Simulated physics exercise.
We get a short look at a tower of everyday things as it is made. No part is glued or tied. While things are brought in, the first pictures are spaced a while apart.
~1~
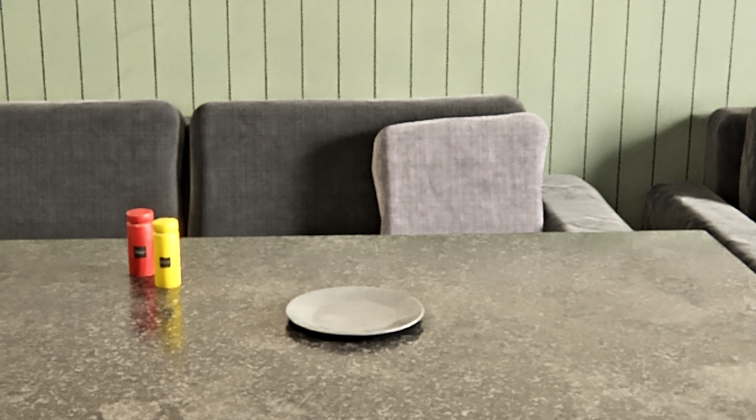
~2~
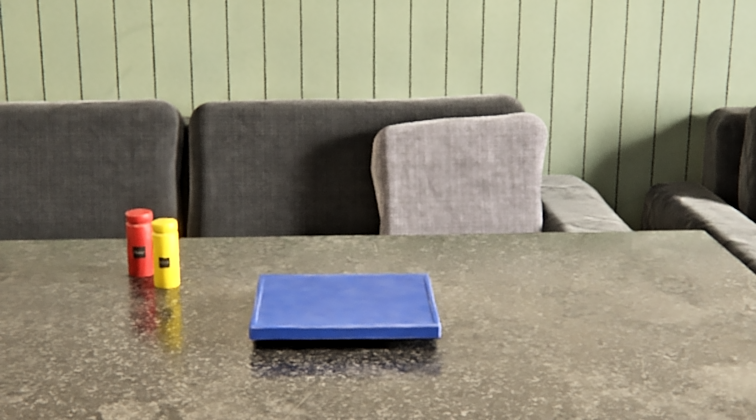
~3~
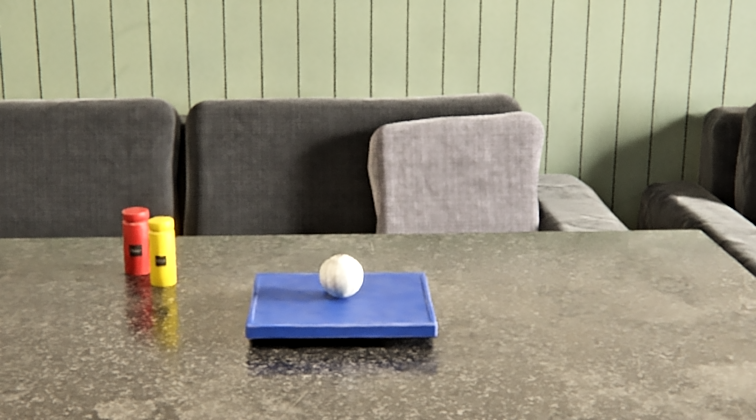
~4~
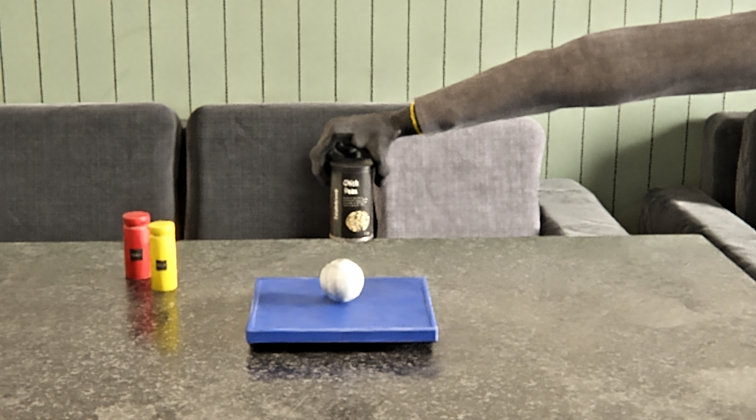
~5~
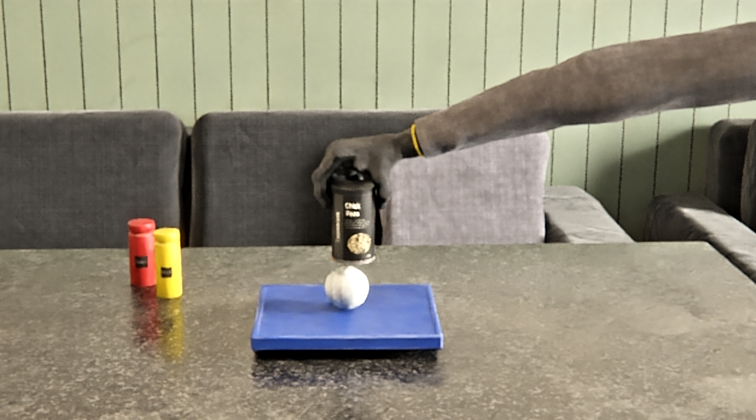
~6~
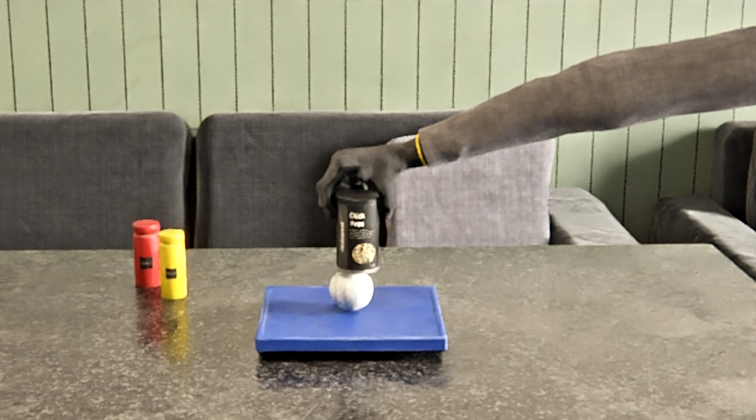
A blue tray comes to cover the spot of a grey plate on a dark table, beside a red and a yellow shaker, and a round white item then sits on it. A gloved-looking dark hand reaches in from the right, lowering a black tin until it rests on the white item, still gripped.
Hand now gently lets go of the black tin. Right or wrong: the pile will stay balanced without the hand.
Wrong.
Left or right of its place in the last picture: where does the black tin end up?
Looks like it moves off to the right.
Then, 0.40 s on from there, black tin now fallen.
Then, 0.60 s on from there, things are still on the move.
Then, 1.30 s on from there, nothing new.
Then, 2.50 s on from there, things are still on the move.
In the end, fallen, black tin; the other 5 unmoved. The pile gives way.
